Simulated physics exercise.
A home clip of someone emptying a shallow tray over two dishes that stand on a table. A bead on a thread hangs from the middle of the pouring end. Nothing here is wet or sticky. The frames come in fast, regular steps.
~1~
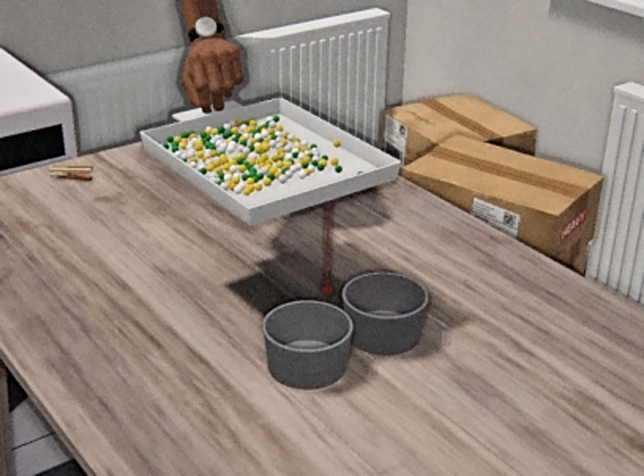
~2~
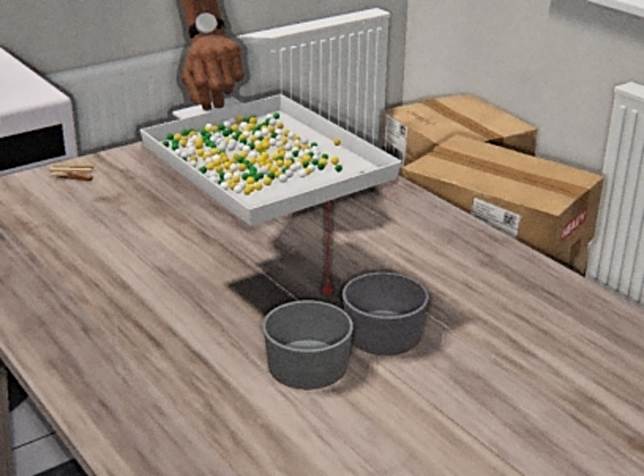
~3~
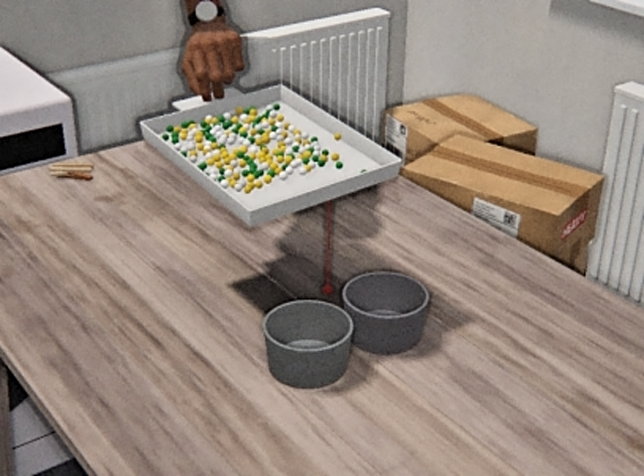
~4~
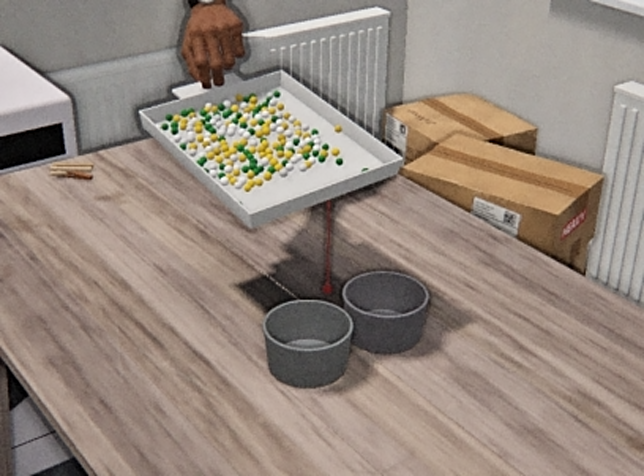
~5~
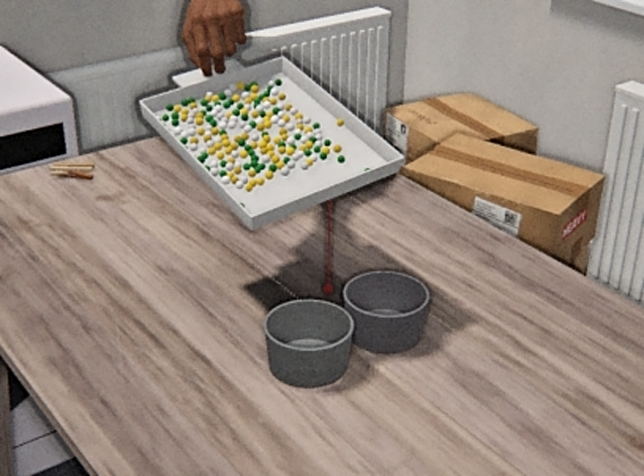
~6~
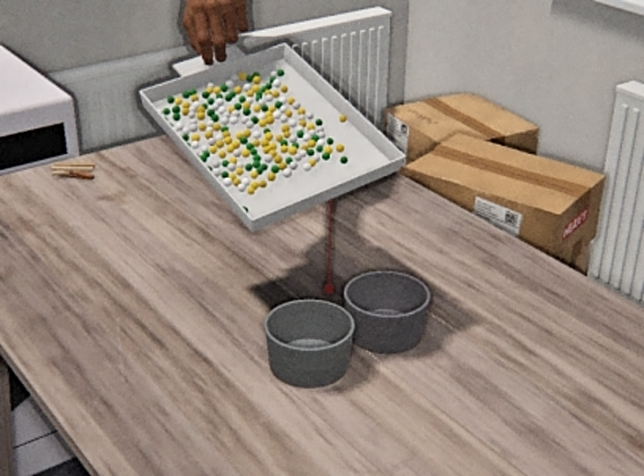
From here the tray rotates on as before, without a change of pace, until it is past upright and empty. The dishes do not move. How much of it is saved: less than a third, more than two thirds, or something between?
In the dishes lies from one third to two thirds of it.
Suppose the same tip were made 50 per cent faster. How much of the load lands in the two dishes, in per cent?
Some 40 per cent.
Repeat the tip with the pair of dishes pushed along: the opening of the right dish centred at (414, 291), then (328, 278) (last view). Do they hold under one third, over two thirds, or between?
The first try: Below one third. The second: Below one third.
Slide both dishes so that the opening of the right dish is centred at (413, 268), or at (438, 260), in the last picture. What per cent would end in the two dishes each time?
Near 0 % and 0 %.
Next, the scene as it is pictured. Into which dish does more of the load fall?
That is the left dish.
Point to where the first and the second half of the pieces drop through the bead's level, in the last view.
First near (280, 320), later near (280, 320).
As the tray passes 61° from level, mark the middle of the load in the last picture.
Roughly at (279, 196).
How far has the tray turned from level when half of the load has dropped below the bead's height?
At about 105°.
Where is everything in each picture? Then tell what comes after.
In the first frame, corners of the pouring end at (250, 207) and (397, 162), level; middle of the load at (246, 151), round plastic beads; left dish at (333, 363); right dish at (411, 329); bead on its thread at (327, 290).
In the second frame, corners of the pouring end at (250, 207) and (397, 161), level; middle of the load at (247, 150).
In the third frame, corners of the pouring end at (251, 209) and (398, 160), tipped barely, lowest at the left corner; middle of the load at (247, 144).
In the fourth frame, corners of the pouring end at (251, 211) and (399, 158), tipped a little, lowest at the left corner; middle of the load at (247, 136).
In the fifth frame, corners of the pouring end at (252, 214) and (400, 156), tipped a little, lowest at the left corner; middle of the load at (248, 129).
In the sixth frame, corners of the pouring end at (253, 217) and (402, 155), tipped clearly, lowest at the left corner; middle of the load at (250, 125), nearly all on the move; left dish at (335, 361); right dish at (413, 328).
Soon after the last picture, tray tipped steeply; most on the tray; a stray few in the left dish; a stray few outside both; a small part in the air.
A little later, tray tipped right over; about half on the tray; a small part in the left dish; about a quarter outside both; about a quarter in the air.
Later still, tray tipped past a quarter turn; about half in the left dish; about two thirds outside both.
By the end, tray tipped past a quarter turn; about half in the left dish; none in the right dish; about two thirds outside both.
